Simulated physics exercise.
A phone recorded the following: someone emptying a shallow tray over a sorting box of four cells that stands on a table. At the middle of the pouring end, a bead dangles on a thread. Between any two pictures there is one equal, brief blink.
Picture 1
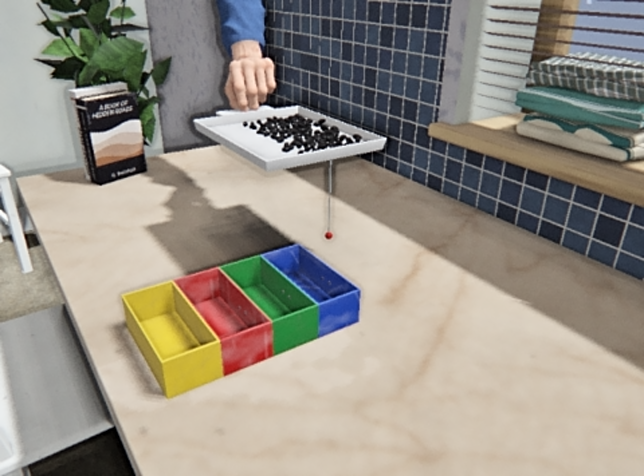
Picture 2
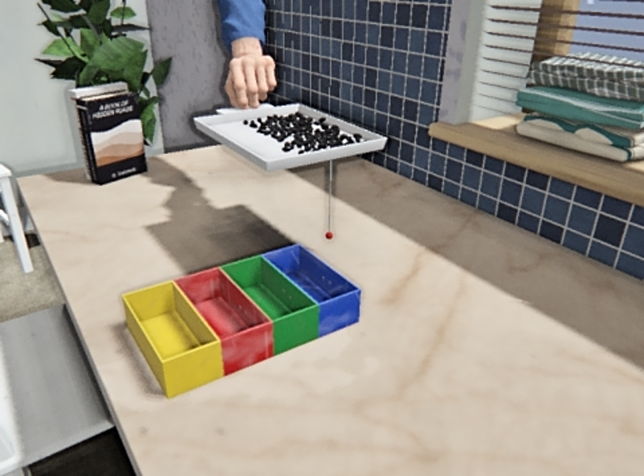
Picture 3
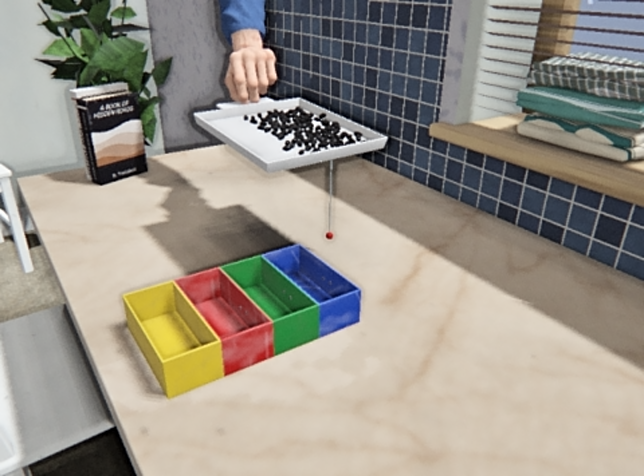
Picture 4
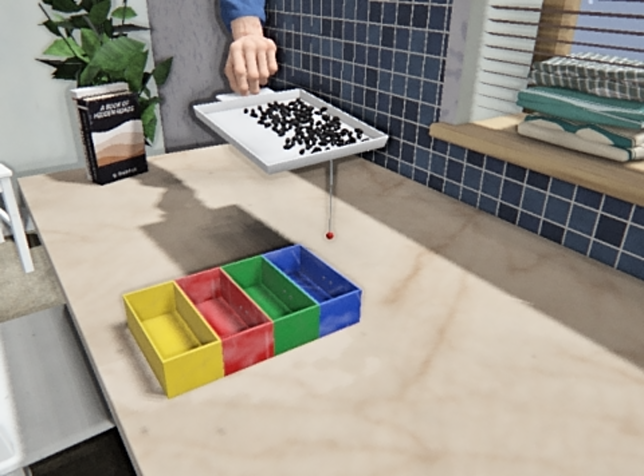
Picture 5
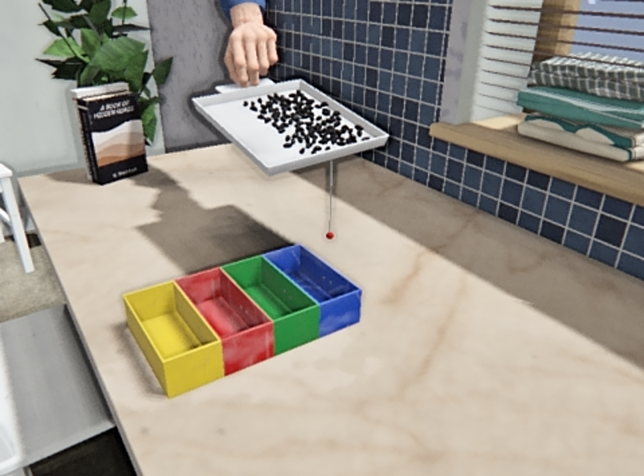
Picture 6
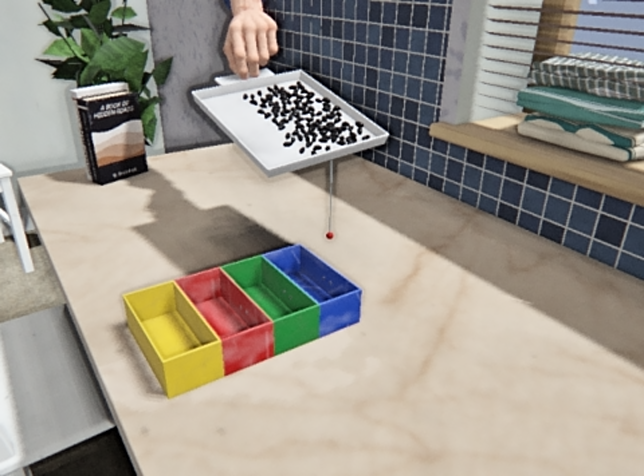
To begin with, a hand holds a shallow white tray of black beans nearly level above a table, a red bead hanging beneath it near a box of yellow, red, green and blue cells. The hand then gradually lifts the tray's far side, slanting it slightly, while the beans remain on it.
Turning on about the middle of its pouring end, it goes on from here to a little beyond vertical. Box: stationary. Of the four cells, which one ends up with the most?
The blue cell ends up with the most.
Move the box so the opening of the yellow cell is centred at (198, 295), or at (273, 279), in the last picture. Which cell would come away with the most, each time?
The cell in green, then that red cell.
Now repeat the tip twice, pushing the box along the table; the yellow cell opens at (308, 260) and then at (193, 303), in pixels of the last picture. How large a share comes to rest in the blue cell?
0 %, then 40 %.
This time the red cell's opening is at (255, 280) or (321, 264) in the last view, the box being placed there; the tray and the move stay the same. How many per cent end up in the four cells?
First placement near 90 percent, second near 100 percent.
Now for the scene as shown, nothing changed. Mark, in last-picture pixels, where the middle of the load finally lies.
Centre at rest: Close to (323, 300).
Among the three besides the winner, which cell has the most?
Rank 2: Green.
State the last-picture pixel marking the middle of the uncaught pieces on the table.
Its middle is at roughly (371, 298).
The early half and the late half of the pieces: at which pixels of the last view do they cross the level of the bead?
Around (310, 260), followed by around (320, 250).
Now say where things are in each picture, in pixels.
The first picture shows corners of the pouring end at (267, 160) and (383, 138), level; middle of the load at (310, 132), black beans; bead on its thread at (329, 236); yellow cell at (193, 366); red cell at (247, 345); green cell at (296, 327); blue cell at (339, 310).
The second picture shows corners of the pouring end at (268, 160) and (383, 138), level; middle of the load at (311, 131).
The third picture shows corners of the pouring end at (268, 162) and (384, 137), tipped barely, lowest at the left corner; middle of the load at (311, 128).
The fourth picture shows corners of the pouring end at (269, 164) and (385, 136), tipped a little, lowest at the left corner; middle of the load at (312, 124).
The fifth picture shows corners of the pouring end at (269, 166) and (385, 135), tipped a little, lowest at the left corner; middle of the load at (312, 119).
The sixth picture shows corners of the pouring end at (269, 167) and (386, 134), tipped a little, lowest at the left corner; middle of the load at (305, 112); yellow cell at (194, 366); red cell at (248, 345); green cell at (297, 327); blue cell at (340, 310).
Soon, tray tipped steeply; all on the tray.
A while on, tray tipped right over; nearly all on the tray; a stray few falling or outside the box.
Towards the end, tray tipped past a quarter turn; about half in the blue cell; a small part in the green cell; a stray few in the red cell; about a third falling or outside the box.
Finally, tray tipped past a quarter turn; about half in the blue cell; a small part in the green cell; a stray few in the red cell; none in the yellow cell; about a third outside the box.
